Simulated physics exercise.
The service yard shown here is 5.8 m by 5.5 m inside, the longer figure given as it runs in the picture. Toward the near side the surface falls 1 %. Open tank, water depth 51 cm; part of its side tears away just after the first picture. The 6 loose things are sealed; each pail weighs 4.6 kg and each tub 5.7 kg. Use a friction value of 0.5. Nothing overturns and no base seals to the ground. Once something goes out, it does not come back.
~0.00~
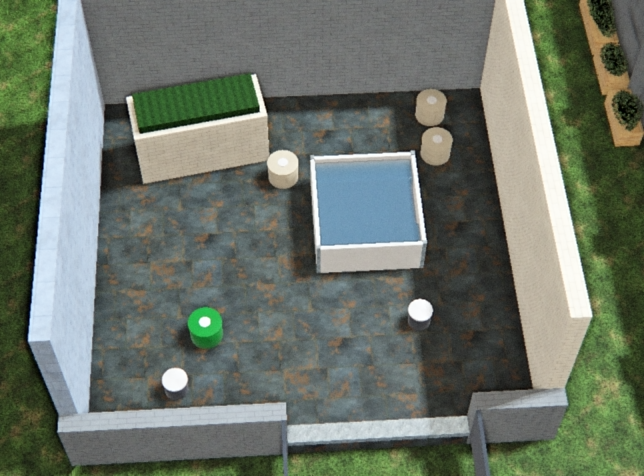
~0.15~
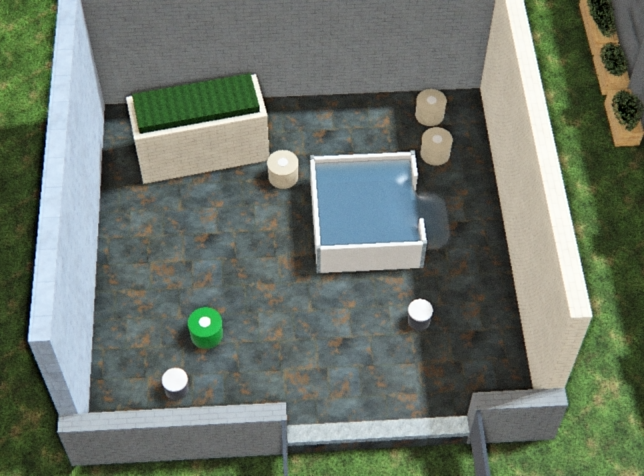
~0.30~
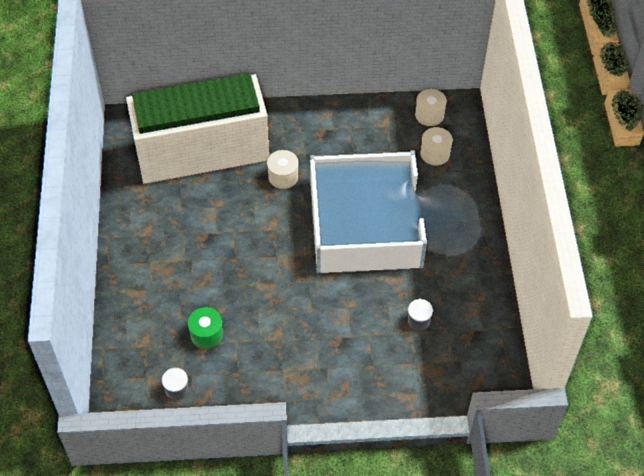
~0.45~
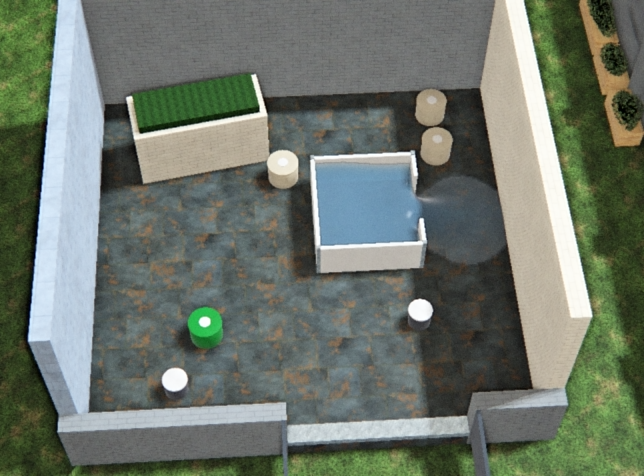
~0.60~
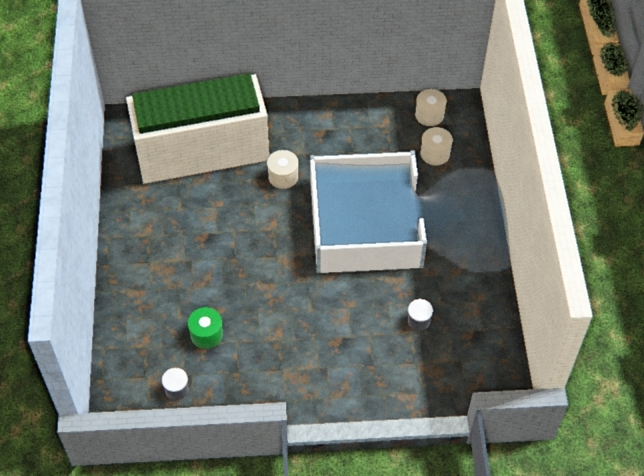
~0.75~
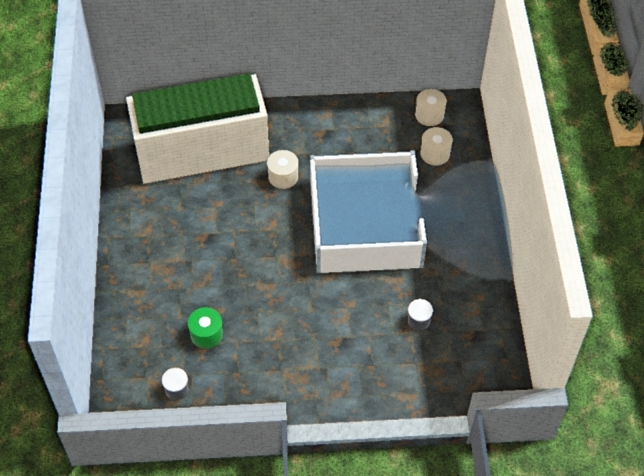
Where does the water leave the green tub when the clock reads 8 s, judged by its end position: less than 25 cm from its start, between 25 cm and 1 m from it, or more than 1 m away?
The green tub ends less than 25 cm from its start.
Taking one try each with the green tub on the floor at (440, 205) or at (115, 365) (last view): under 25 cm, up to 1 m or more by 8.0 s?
From the first place it goes well off; from the second it is barely disturbed.
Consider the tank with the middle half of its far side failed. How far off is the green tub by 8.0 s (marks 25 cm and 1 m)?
Well, the green tub basically stays there then.
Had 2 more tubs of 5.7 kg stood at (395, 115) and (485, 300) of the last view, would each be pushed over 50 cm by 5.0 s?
As asked, in order: Clear of the mark; clear of the mark.
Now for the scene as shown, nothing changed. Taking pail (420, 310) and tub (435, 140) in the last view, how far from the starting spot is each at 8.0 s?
The first ends 0 cm from its start, the second 50 cm.
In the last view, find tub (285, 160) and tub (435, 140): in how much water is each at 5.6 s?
Close to 2 and 3 centimetres.
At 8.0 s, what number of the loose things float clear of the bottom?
Total: 0.
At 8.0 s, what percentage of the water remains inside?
Still held: Near 82 %.
After 1.6 s the green tub is near (205, 322), 0.0 m from its start, aground; 0 of 6 are out; 0 afloat.
After 3.6 s the green tub is near (205, 322), 0.0 m from its start, aground; 0 of 6 are out; 0 afloat.
After 5.6 s the green tub is near (205, 322), 0.0 m from its start, aground; 0 of 6 are out; 1 afloat.
After 8.0 s the green tub is near (205, 322), 0.0 m from its start, aground; 0 of 6 are out; 0 afloat.
